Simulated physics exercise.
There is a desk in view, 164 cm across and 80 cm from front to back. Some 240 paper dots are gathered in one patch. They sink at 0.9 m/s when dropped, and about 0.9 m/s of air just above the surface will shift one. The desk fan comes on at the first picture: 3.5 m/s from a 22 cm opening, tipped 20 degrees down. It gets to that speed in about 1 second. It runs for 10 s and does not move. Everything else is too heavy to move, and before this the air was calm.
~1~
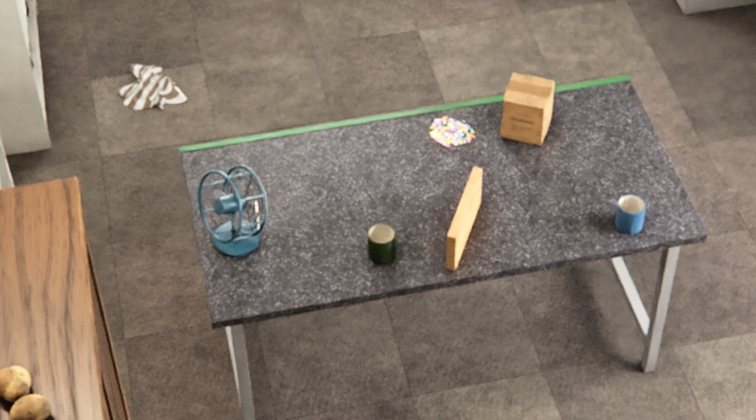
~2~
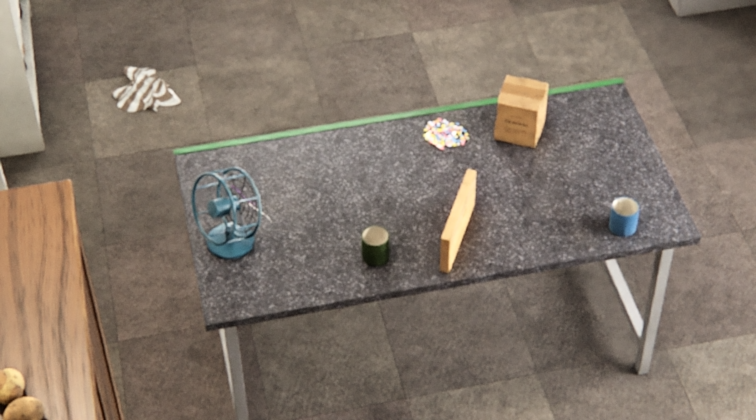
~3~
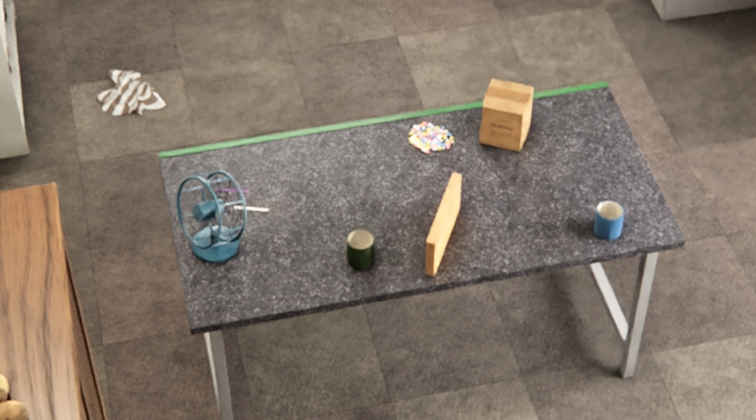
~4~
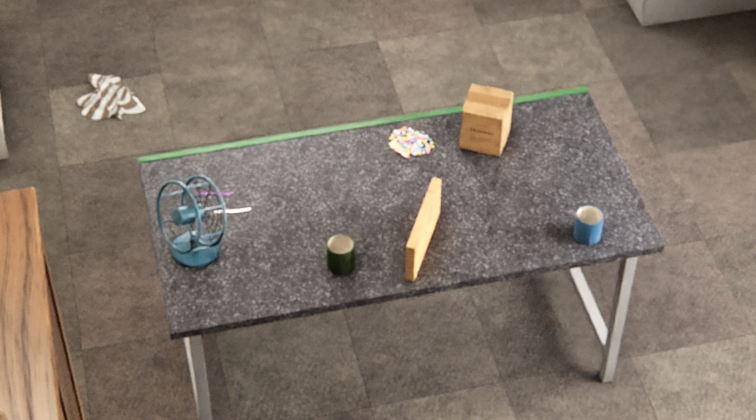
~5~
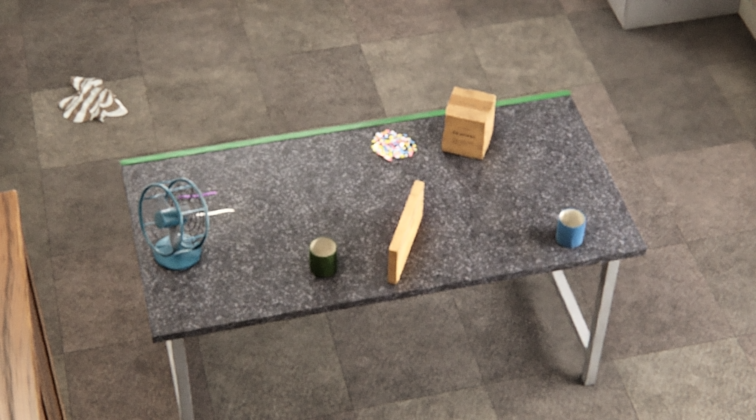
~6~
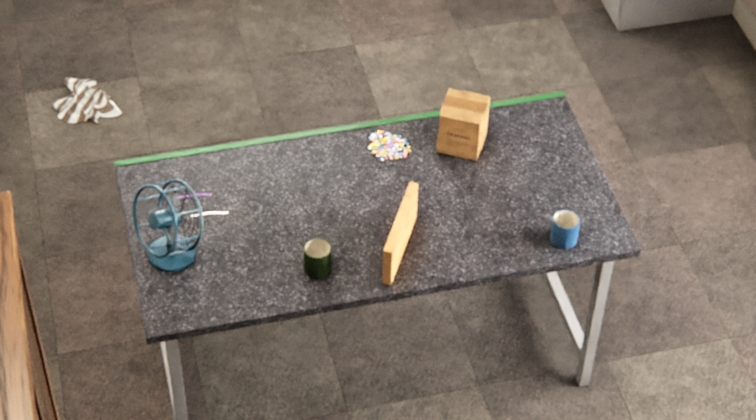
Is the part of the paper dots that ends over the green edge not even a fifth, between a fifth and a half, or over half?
It outweighs the remainder.
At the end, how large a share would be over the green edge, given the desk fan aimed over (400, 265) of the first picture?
I'd expect close to 60 percent of them to end up there.
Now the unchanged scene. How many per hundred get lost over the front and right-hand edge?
About 0 % front, about 0 % right-hand.
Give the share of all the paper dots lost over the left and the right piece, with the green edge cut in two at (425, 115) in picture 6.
Estimate: Left ~ 30 %; right ~ 70 %.
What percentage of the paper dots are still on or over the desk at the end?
Around 0 in a hundred remain.
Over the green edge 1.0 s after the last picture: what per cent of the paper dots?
I'd put it at some 100 %.
Then, 1.0 s after the last picture, 0 % are on the move or not yet settled, 100 % are over the green edge.
Then, 2.2 s after the last picture, 0 % are on the move or not yet settled, 100 % are over the green edge.
Then, 4.6 s after the last picture, 0 % are on the move or not yet settled, 100 % are over the green edge.
Then, 9.1 s after the last picture, at the end, 100 % are over the green edge.
